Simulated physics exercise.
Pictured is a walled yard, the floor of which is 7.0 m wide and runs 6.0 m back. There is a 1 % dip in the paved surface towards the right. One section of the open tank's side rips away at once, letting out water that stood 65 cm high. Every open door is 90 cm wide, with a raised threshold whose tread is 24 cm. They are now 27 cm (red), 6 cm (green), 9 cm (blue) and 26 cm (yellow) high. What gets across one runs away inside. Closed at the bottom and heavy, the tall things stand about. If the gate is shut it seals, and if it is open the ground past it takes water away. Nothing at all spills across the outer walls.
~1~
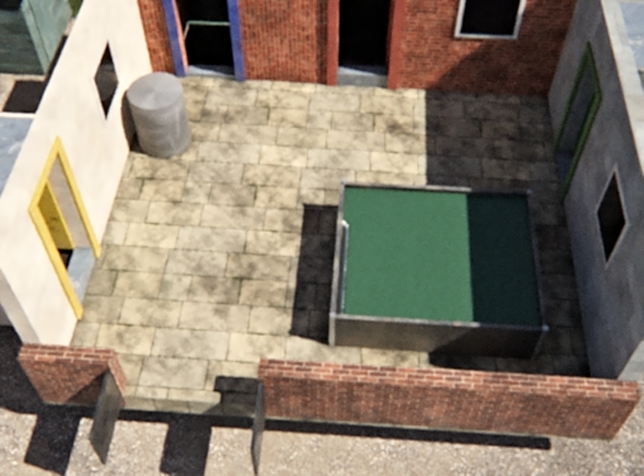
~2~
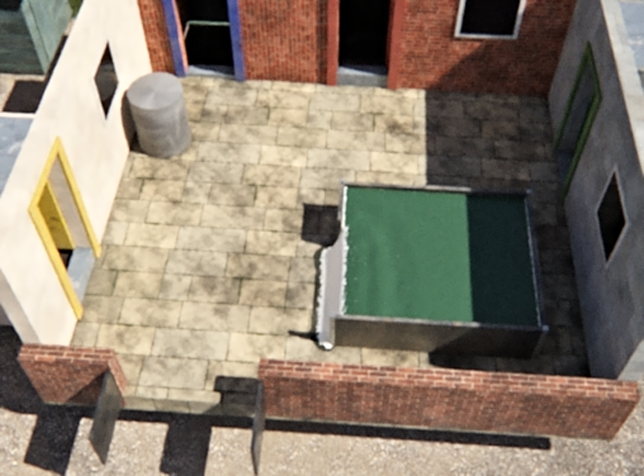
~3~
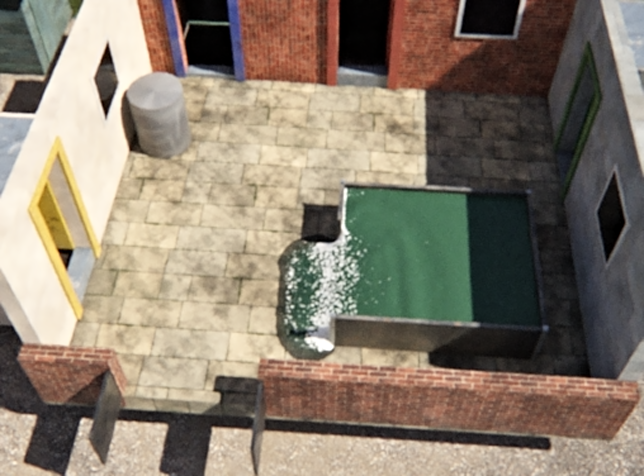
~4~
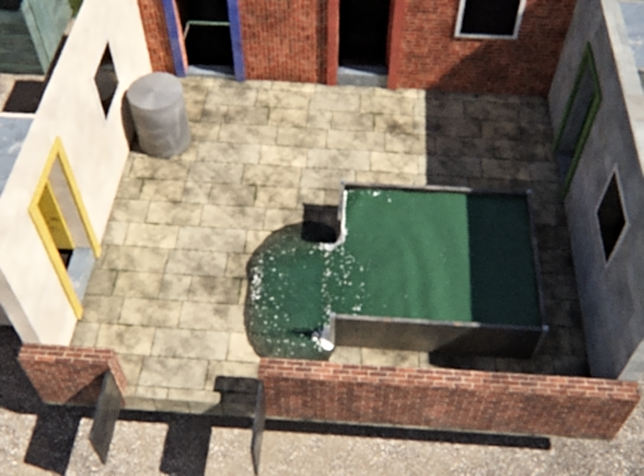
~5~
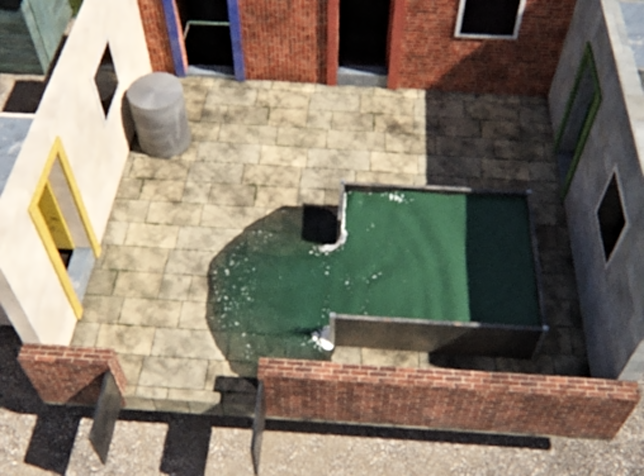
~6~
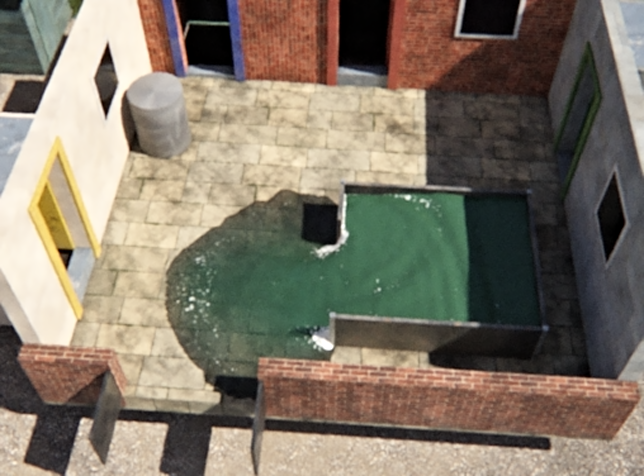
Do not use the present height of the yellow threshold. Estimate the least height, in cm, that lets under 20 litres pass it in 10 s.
I would say 26.5 cm.
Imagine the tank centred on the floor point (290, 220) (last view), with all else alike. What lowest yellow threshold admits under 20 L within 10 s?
About 32 cm.
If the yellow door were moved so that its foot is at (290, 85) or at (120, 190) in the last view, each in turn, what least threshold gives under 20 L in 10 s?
About 7.5 cm for the first and 19 cm for the second.
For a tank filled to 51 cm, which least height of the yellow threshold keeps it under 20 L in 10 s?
About 19 cm.
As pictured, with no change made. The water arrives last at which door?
I'd say the green one.
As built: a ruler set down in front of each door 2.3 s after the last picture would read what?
Door by door, in centimetres - red 0, green 0, blue 0, yellow 30.
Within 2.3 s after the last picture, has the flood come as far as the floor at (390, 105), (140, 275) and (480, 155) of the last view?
Status: Clear / submerged / clear.
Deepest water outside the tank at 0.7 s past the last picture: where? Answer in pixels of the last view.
About (326, 322).
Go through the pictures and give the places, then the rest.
The open tank at (436, 254) is whole and still, 65 cm deep; the yellow door at (70, 240) is dry, in the first frame.
The front is at (319, 258), 0.3 m from the gap at (338, 287); 0.3 m2 of floor is wet, 65 cm left at the back, in the second frame.
The front is at (284, 269), 0.8 m from the gap at (338, 288); 1.2 m2 of floor is wet, 65 cm left at the back, in the third frame.
The gap is at (338, 288), the front 1.3 m out at (251, 271); the back of the open tank holds 65 cm, in the fourth frame.
Water pours out at (338, 288) and has run 1.8 m, to (213, 275); about 7 cm deep outside, 65 cm at the back, in the fifth frame.
Water pours out at (338, 288) and has run 2.4 m, to (171, 293); about 6 cm deep outside, 65 cm at the back; 1.2 m in a straight line remain to the yellow door at (70, 240), in the sixth frame.
Then, 0.7 s after the last picture water covers 35 % of the floor, deepest (34 cm) near (326, 322); 29 cm at the yellow door, 0 litres in over its 26 cm threshold.
Then, 2.3 s after the last picture water covers 40 % of the floor, deepest (35 cm) near (125, 165); 30 cm at the yellow door, 13 litres in over its 26 cm threshold.
Then, 9.3 s after the last picture water covers 95 % of the floor, deepest (14 cm) near (544, 127); 7 cm at the yellow door, 20 litres in over its 26 cm threshold.
At the yellow door as built, the water peaked near 32 cm, 2.1 s after the last picture.
Run again over the same 10 s with other heights there, 59 litres in over 22 cm, 3 litres over 30 cm. The limit of 20 litres is kept from about 26.5 cm up.
